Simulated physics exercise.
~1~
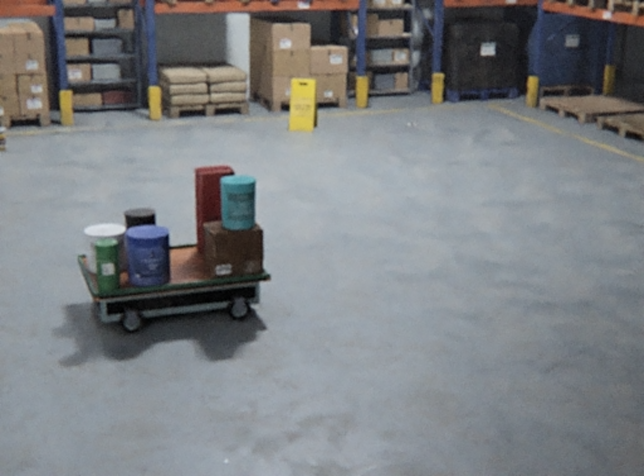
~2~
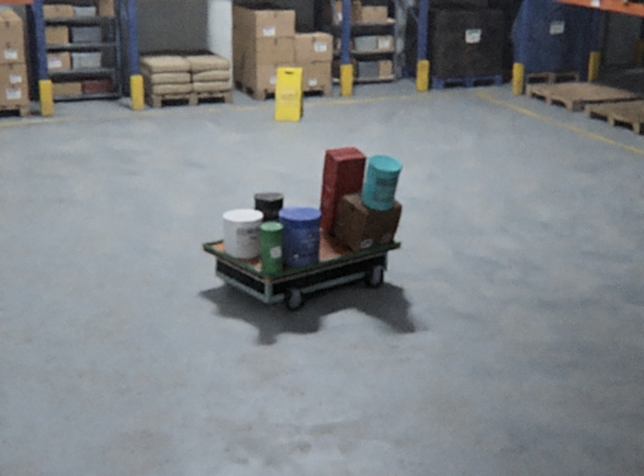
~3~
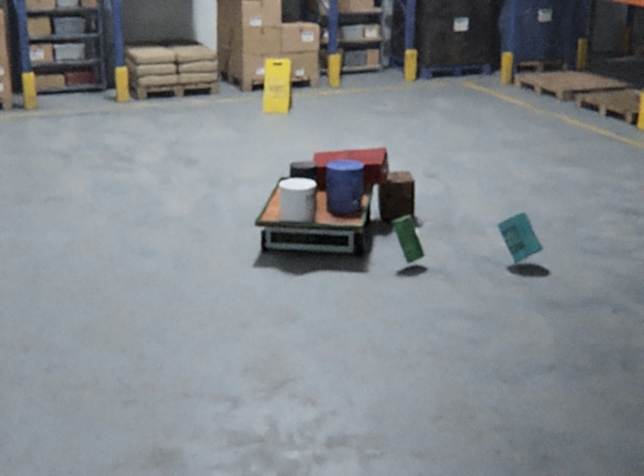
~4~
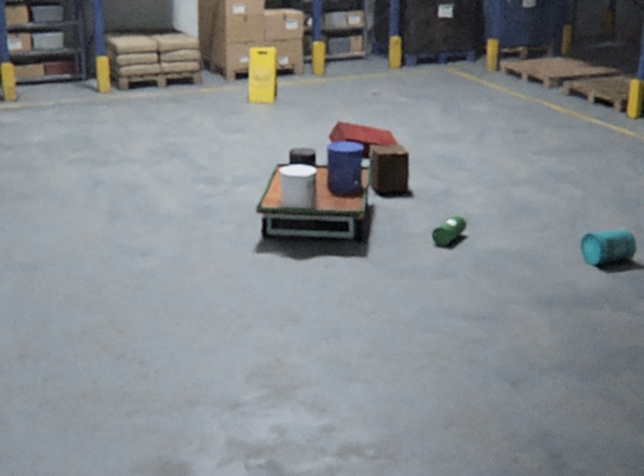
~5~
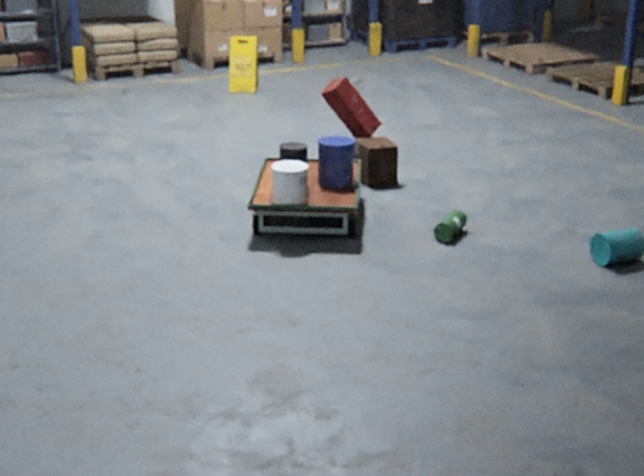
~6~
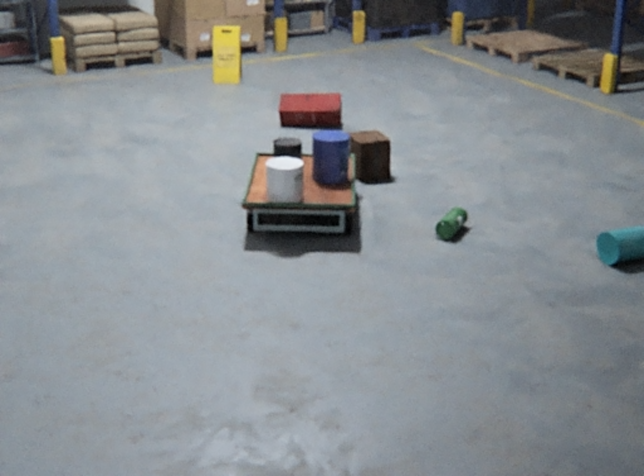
A loaded cart turns and stops, spilling two boxes, a turquoise pail and a green canister.
